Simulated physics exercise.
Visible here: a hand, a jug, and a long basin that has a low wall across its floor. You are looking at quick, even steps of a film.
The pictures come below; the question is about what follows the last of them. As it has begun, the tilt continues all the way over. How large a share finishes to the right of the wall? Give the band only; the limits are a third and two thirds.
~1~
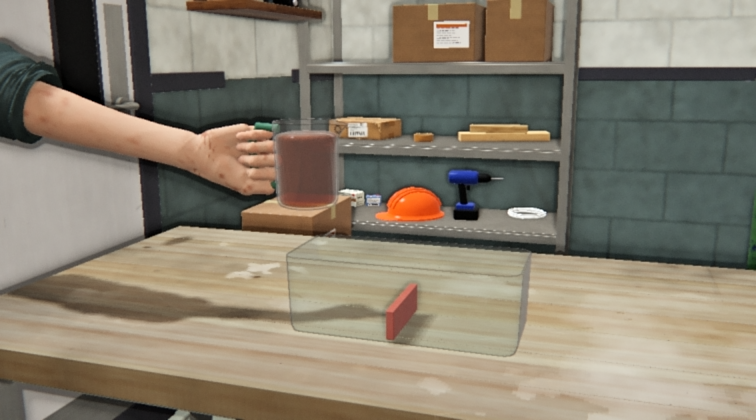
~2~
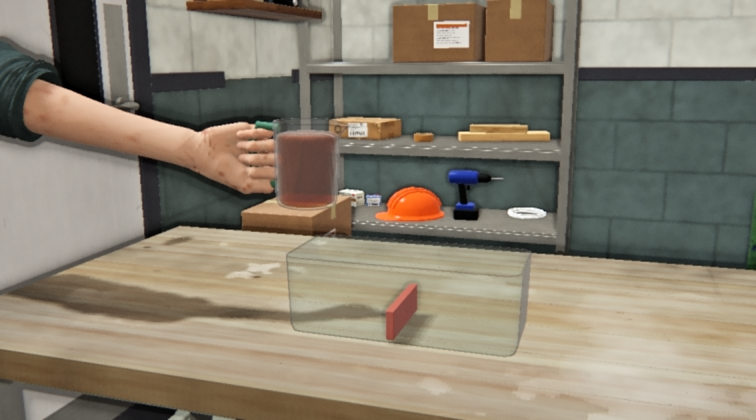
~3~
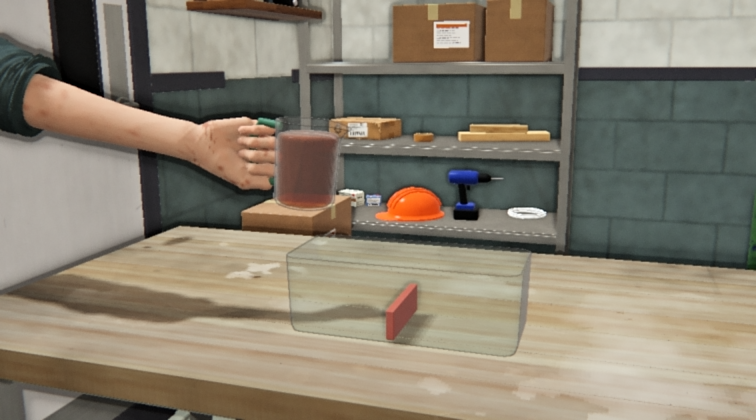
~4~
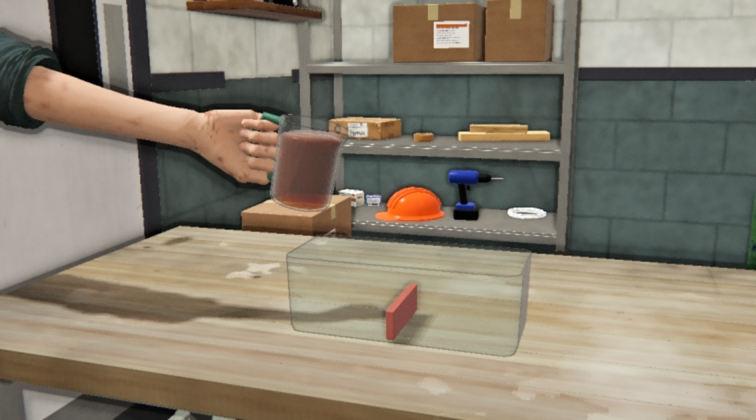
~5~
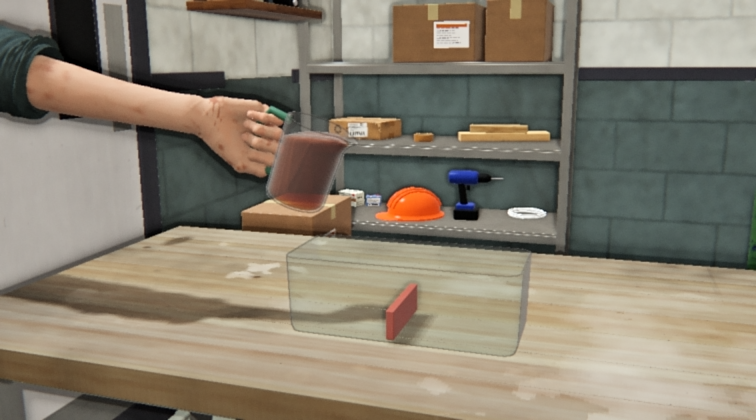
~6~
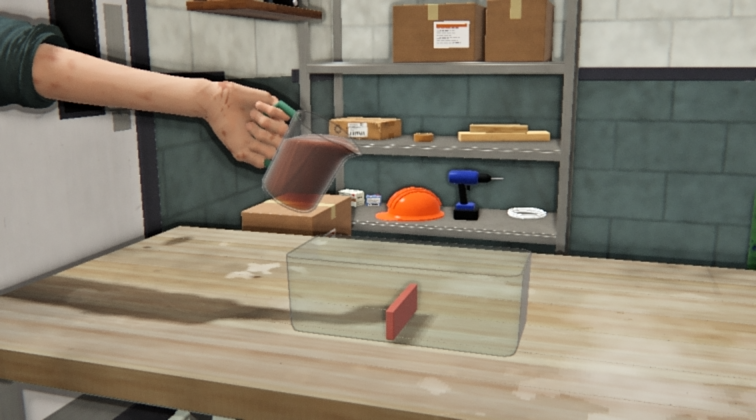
The right side of the wall holds a small share, below one third.
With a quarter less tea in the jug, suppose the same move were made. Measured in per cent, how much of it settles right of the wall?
5 per cent.
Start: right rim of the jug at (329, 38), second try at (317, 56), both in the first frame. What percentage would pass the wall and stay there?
Estimate, first then second: 25 per cent and 5 per cent.
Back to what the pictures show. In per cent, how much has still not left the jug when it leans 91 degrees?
Some 65 per cent has not yet come out.
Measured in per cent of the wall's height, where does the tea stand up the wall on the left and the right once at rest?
I'd say about 60 for the left and about 10 for the right.
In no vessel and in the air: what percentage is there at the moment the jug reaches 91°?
Airborne fraction: Approx. 20 %.
A moment on, the jug is tipped on its side and 64 per cent is still to pour, 8 is left of the wall and 8 right of it.
Next, the jug is tipped right over and 20 per cent is still to pour, 49 is left of the wall and 16 right of it.
Then the jug is tipped right over and 4 per cent is still to pour, 70 is left of the wall and 19 right of it.
Later the jug is tipped right over and 0 per cent is still to pour, 76 is left of the wall and 20 right of it.
In the end 77 per cent lies left of the wall, 20 right of it and 3 outside.
